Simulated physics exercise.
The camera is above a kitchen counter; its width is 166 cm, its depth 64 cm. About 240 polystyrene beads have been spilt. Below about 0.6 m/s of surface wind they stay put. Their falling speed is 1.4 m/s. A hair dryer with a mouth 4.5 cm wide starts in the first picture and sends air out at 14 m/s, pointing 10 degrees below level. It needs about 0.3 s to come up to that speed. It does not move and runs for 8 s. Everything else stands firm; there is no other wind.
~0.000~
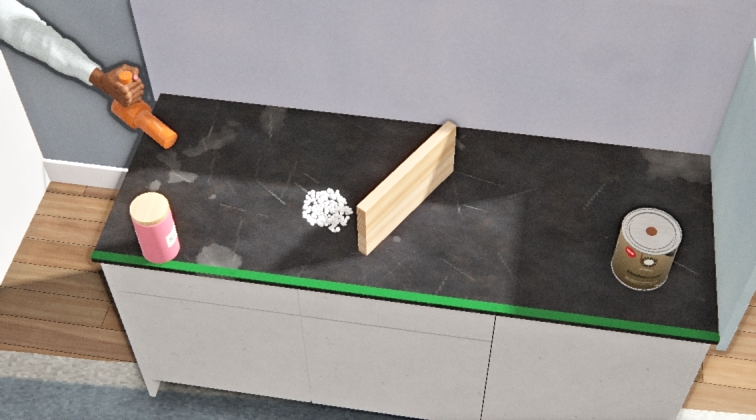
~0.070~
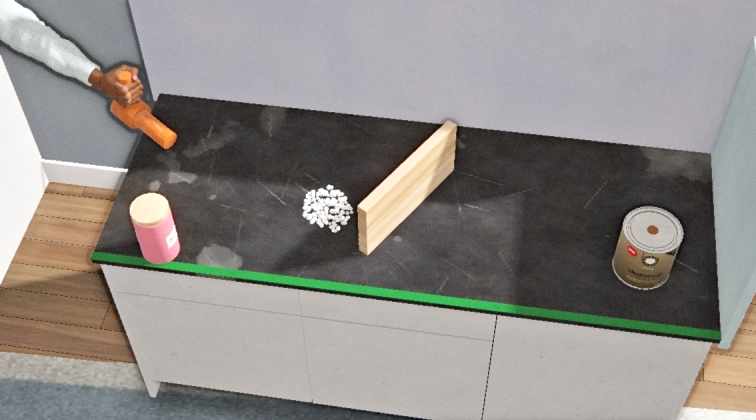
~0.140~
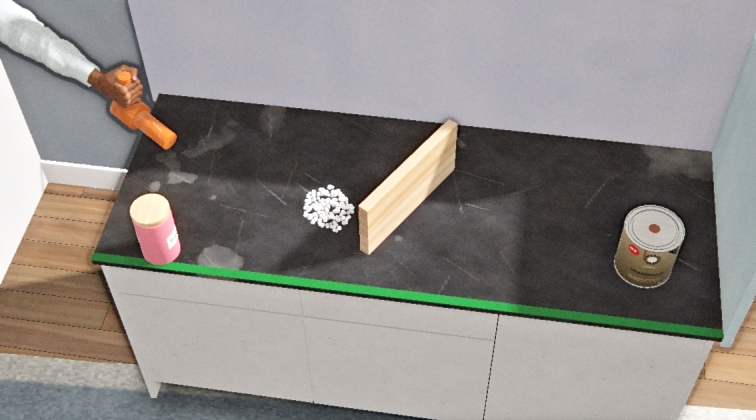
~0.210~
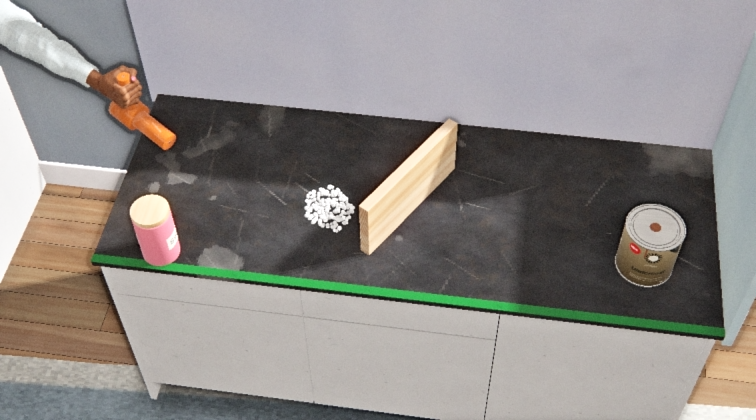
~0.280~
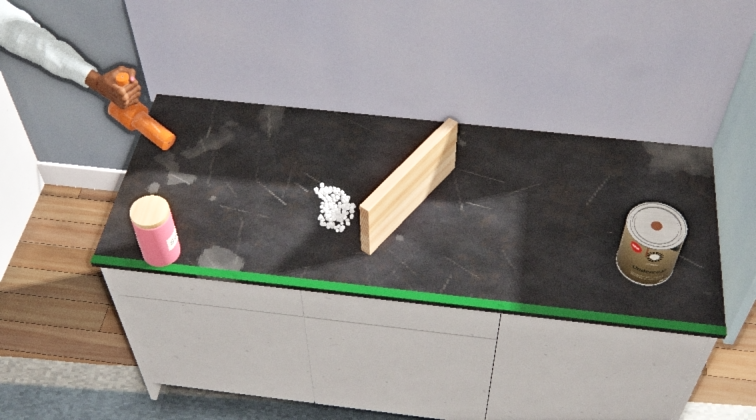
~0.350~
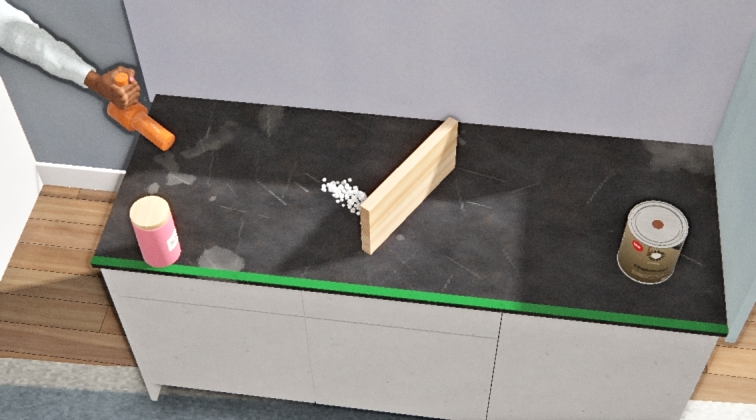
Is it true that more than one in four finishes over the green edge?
More than a quarter over the green edge: No.
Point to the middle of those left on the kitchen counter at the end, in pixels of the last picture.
Near (451, 129).
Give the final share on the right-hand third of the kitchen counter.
Some 20 per cent.
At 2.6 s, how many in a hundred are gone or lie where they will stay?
Near 5 %.
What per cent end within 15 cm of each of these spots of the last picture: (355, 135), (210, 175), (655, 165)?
In turn about 15 %, 0 %, 10 %.
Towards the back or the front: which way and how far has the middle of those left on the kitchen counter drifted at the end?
Towards the back, some 35 cm.
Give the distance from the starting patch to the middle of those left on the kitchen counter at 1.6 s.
About 35 cm.
After 1.6 s, 1 % are over the green edge; the middle of those still in play is near (411, 138); 6 % have settled or left.
After 2.6 s, 1 % are over the green edge; the middle of those still in play is near (431, 134); 7 % have settled or left.
After 4.4 s, 1 % are over the green edge; the middle of those still in play is near (439, 128); 11 % have settled or left.
After 8.0 s, at the end, 1 % are over the green edge; the middle of those still in play is near (451, 129).
